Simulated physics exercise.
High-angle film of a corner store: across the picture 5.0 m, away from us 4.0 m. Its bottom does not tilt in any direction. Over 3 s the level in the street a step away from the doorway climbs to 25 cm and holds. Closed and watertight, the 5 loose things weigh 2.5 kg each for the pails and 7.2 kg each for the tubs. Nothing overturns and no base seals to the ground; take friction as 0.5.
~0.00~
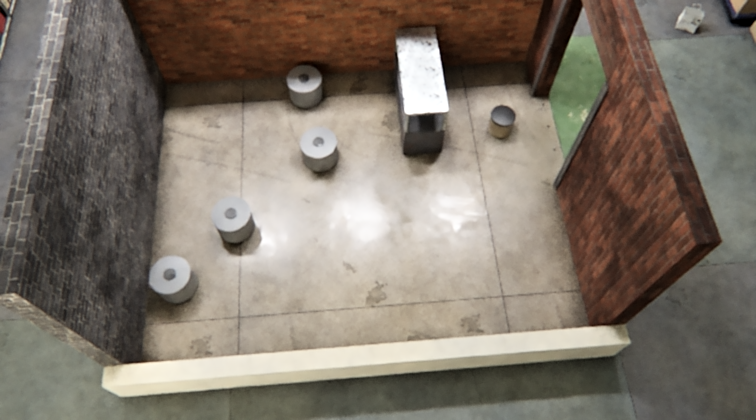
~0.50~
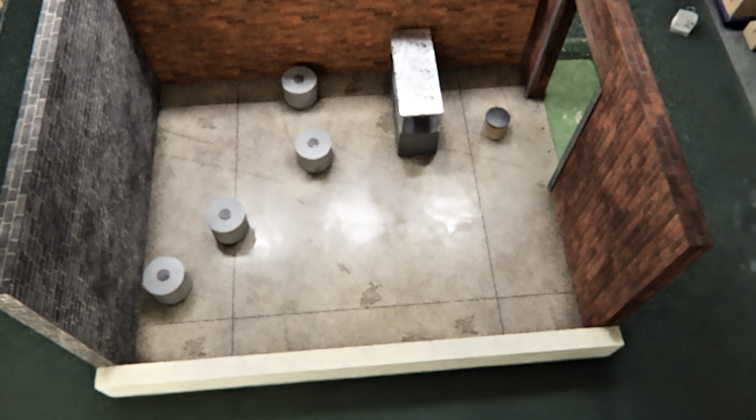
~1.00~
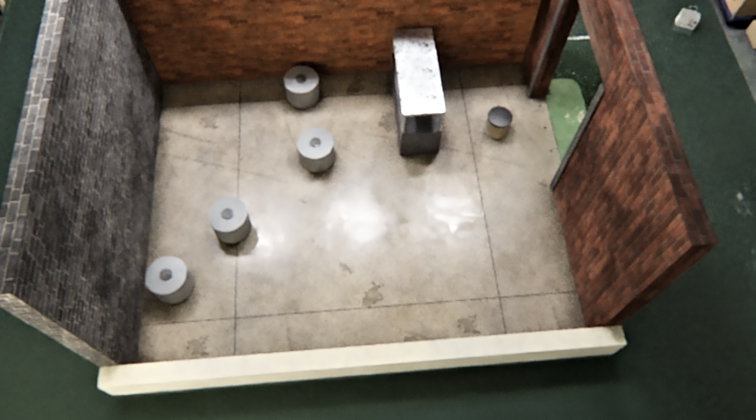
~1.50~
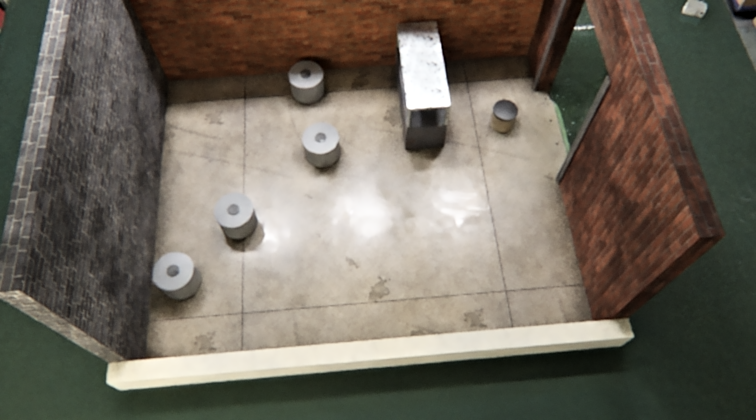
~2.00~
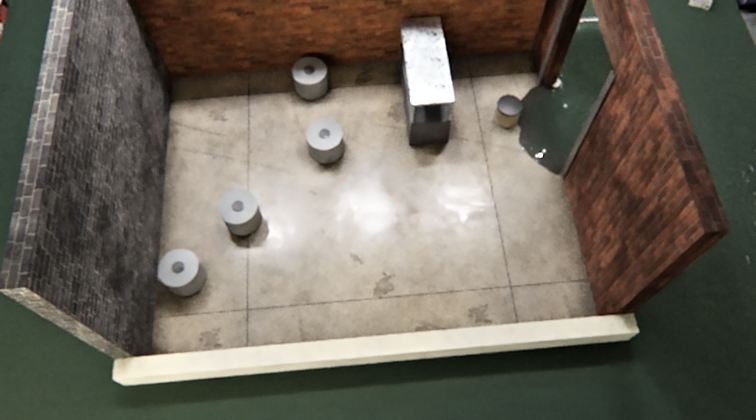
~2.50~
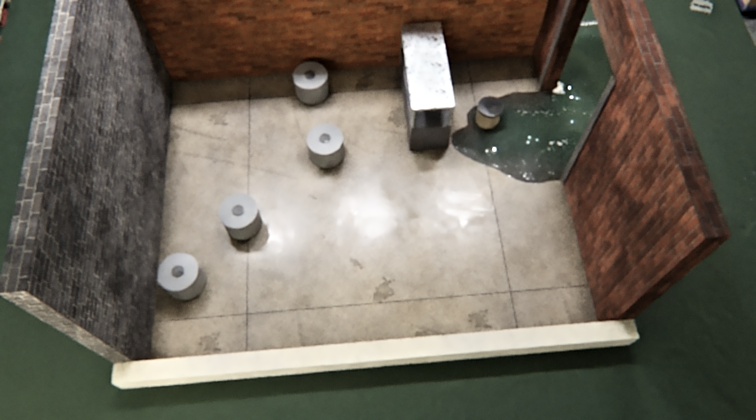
To begin with, four grey cylinders, a counter and a small pail stand still on the dry floor of a brick-walled store seen from above. Water then enters through the opening on the right and spreads left in a dark, glinting pool, shifting the pail a little toward the counter while the cylinders stay put.
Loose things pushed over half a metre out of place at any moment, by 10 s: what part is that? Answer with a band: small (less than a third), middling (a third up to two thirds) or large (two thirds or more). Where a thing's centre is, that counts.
Middling.
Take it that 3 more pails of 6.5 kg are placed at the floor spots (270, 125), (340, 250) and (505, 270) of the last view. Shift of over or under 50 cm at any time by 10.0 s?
Taking them in order, the first is within that distance, the second is beyond that distance and the third is within that distance.
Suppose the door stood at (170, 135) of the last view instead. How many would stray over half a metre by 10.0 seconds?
Then it comes to 3 of them.
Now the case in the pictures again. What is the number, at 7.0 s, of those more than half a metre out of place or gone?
By then the count is 1.
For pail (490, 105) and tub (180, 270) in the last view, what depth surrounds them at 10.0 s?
Depths: Near 14 cm, then near 14 cm.
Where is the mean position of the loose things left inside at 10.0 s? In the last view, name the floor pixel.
Roughly at (323, 112).
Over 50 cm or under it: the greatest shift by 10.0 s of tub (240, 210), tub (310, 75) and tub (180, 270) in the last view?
In turn: Above the mark, below the mark, above the mark.
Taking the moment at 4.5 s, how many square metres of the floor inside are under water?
Somewhere about 9.5 m2, give or take.
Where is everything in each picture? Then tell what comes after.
The first frame shows a pail at (503, 115), on the bottom; a tub at (304, 79) rests on the ground; water covers 0.0 m2; 0 of 5 have shifted.
The second frame shows a pail at (498, 117), on the bottom; a tub at (299, 80), on the bottom; 0.0 m2 under water; 0 of 5 have shifted.
The third frame shows a pail at (500, 116), on the bottom; a tub at (301, 79), on the bottom; water covers 0.0 m2; 0 of 5 have shifted.
The fourth frame shows a pail at (506, 110) rests on the ground; a tub at (306, 74), on the bottom; water covers 0.0 m2; 0 of 5 have shifted.
The fifth frame shows a pail at (510, 105), on the bottom; a tub at (309, 70) rests on the ground; 0.4 m2 under water; 0 of 5 have shifted.
The sixth frame shows a pail at (491, 106) rests on the ground, 25 cm from its start; a tub at (310, 75), on the bottom; 1.2 m2 under water; 1 of 5 have shifted.
After 3.5 s 1 of 5 are over 50 cm from their spots; 1 afloat.
After 4.5 s 1 of 5 are over 50 cm from their spots; 1 afloat.
After 7.0 s 1 of 5 are over 50 cm from their spots; 2 afloat.
After 10.0 s 3 of 5 are over 50 cm from their spots, and 3 have been at some point; 5 afloat.
